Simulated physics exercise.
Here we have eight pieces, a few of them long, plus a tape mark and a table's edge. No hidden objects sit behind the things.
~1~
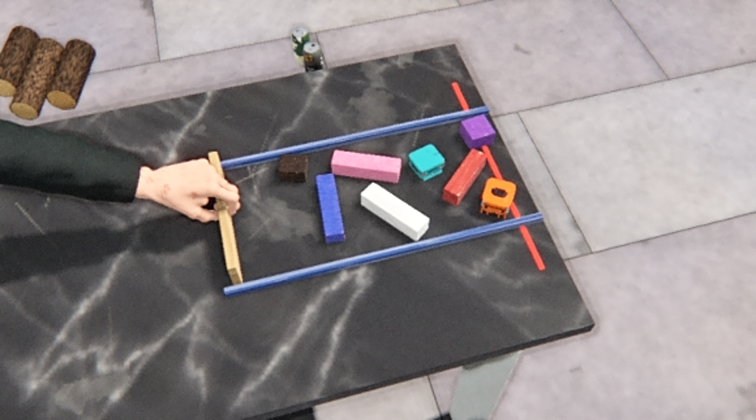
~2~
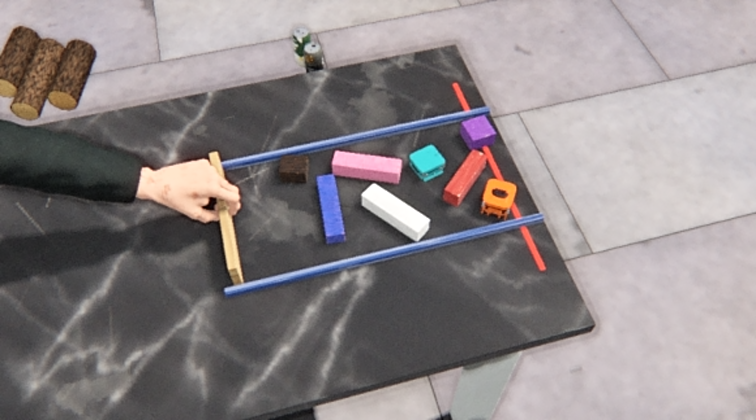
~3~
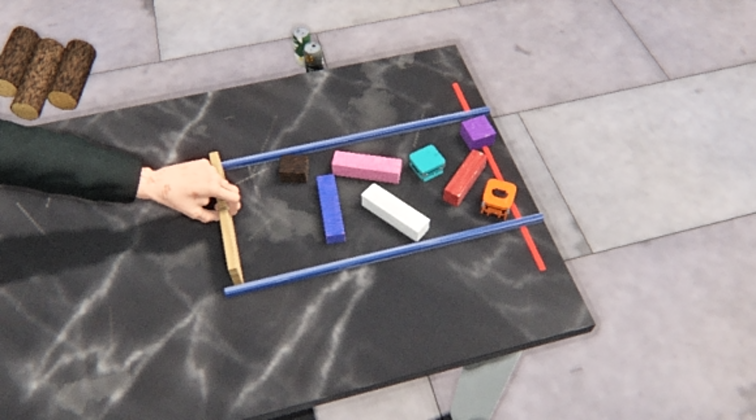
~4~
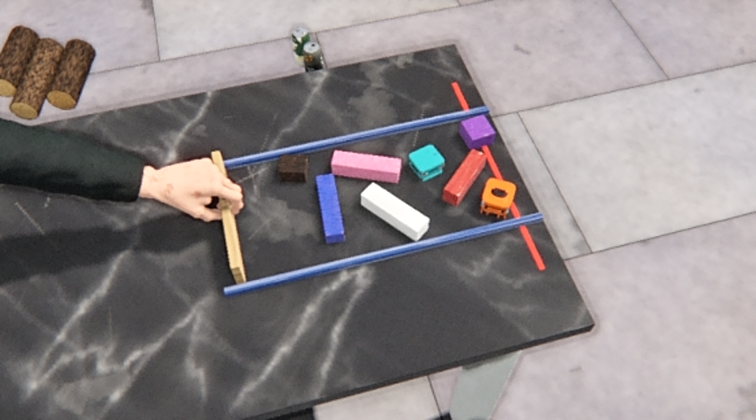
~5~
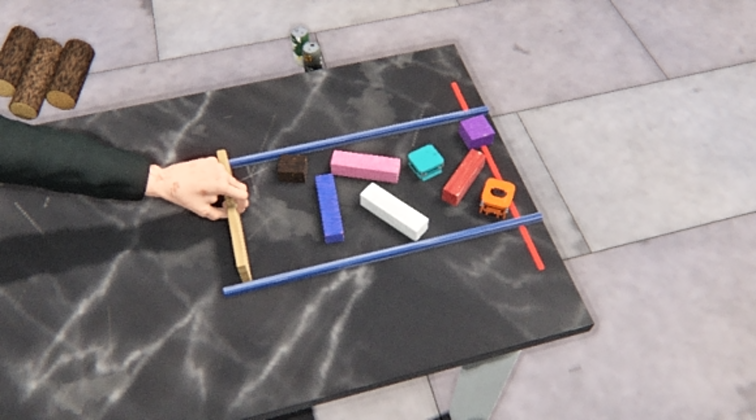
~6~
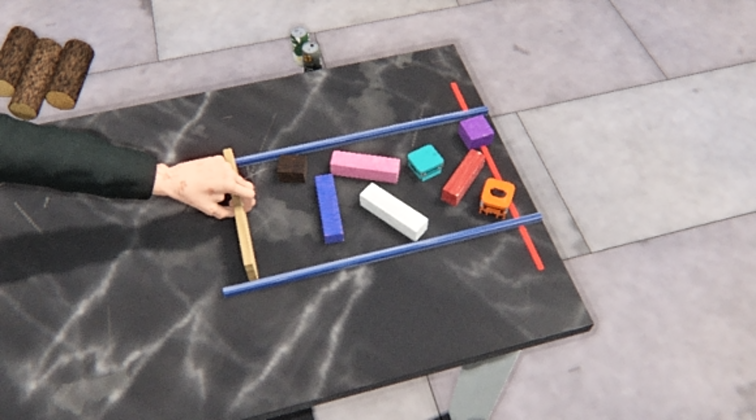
On a dark marble table, a hand holding a wooden board sliding it slightly right between blue rails, the coloured pieces staying put.
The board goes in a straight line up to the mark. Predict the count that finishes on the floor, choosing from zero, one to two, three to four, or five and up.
The count on the floor is five and up.
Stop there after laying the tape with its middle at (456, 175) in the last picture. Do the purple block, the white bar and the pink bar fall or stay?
Purple block: Goes down; white bar: Stays in place; pink bar: Stays in place.
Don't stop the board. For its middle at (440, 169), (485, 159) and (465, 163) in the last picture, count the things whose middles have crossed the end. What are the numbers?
The counts are 0, 5 and 3, in that order.
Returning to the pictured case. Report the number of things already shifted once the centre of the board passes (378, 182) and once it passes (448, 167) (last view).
Respectively 5 and 8.
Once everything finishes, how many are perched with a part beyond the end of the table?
Overhanging: 1.
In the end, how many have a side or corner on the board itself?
Count: 2.
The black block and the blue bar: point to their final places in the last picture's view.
Roughly at (486, 118) and at (505, 168), in that order.
Soon after, none off yet; purple block at rest near (476, 133); orange case at rest near (497, 199); red bar at rest near (464, 177).
After that, none off yet; purple block at rest near (476, 133); orange case at rest near (497, 199); red bar moving near (467, 178).
And then, none off yet; purple block tilting a little near (503, 118); orange case displaced about its own width near (537, 194); red bar displaced about its own width near (524, 172).
In the end, the number that fall off is five or more; gone, pink bar, white bar, turquoise case, red bar, orange case and purple block.
